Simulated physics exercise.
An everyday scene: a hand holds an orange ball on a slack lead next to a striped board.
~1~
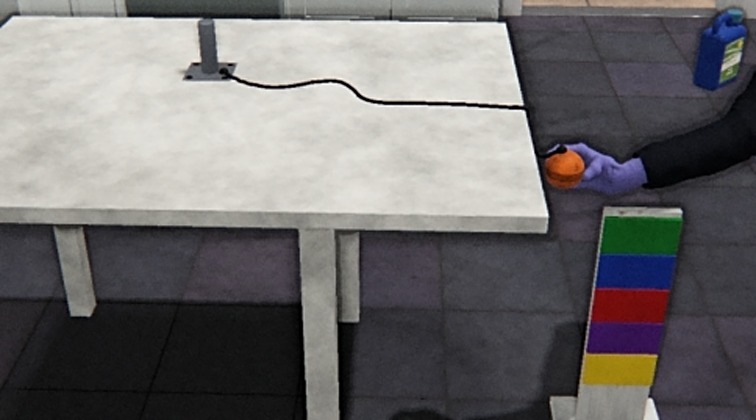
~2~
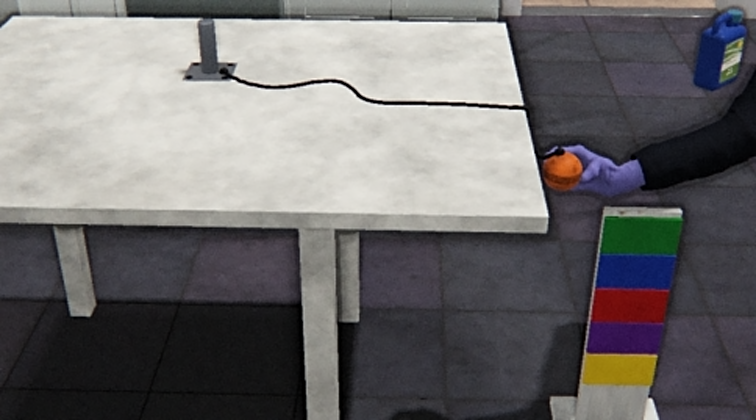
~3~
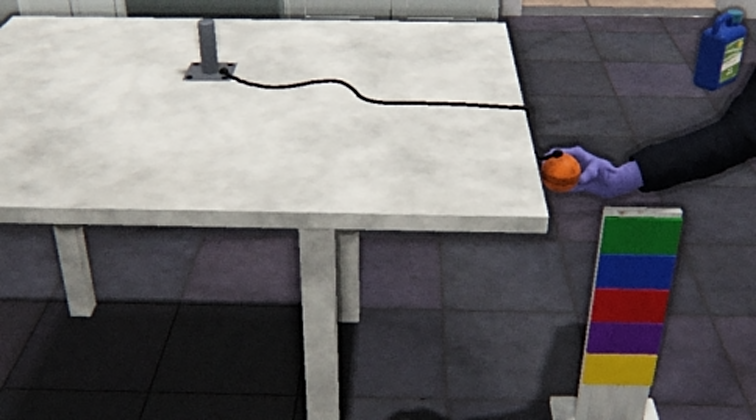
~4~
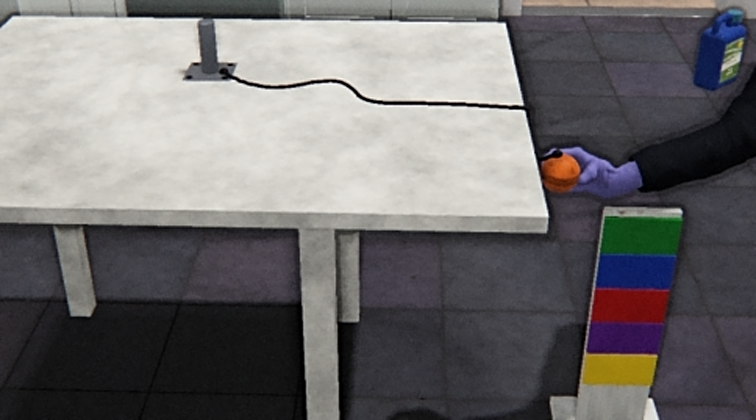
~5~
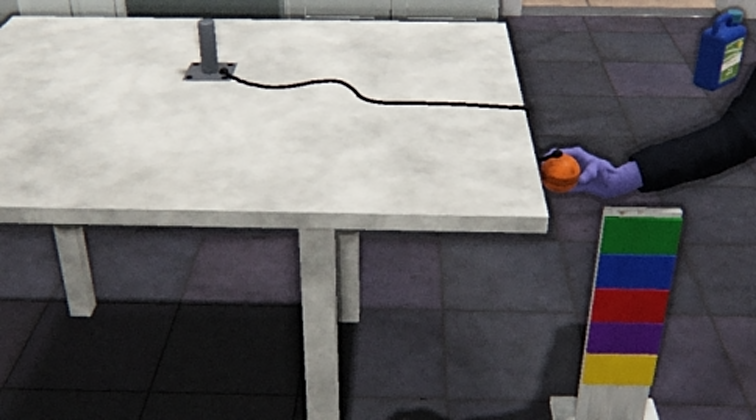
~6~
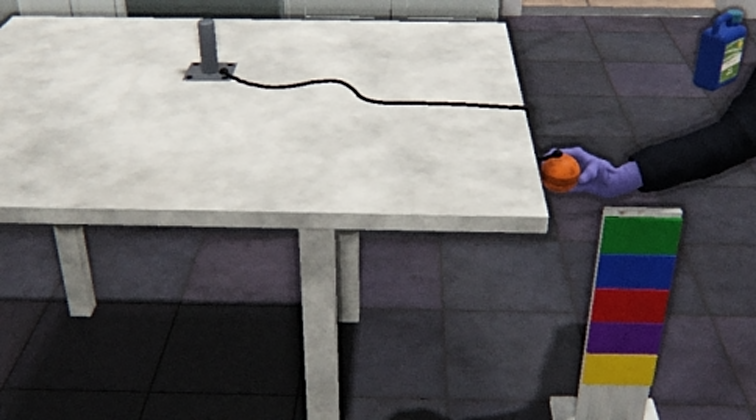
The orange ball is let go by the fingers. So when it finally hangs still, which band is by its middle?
At green.
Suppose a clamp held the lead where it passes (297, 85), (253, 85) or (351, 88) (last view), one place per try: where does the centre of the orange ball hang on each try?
Readings in order - (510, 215), (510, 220), (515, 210).
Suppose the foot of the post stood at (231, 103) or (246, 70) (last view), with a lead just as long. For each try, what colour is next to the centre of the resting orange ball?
First case: Blue. Second case: Blue.
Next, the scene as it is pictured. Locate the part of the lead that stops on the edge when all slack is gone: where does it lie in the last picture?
At (482, 106).
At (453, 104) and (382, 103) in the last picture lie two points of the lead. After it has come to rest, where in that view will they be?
Result - first point (493, 93), second point (425, 87).
Soon after, ball near (507, 225); level with green.
After that, ball near (528, 211); level with green.
In the end, ball near (509, 218); level with green. Its middle rests at the green band.
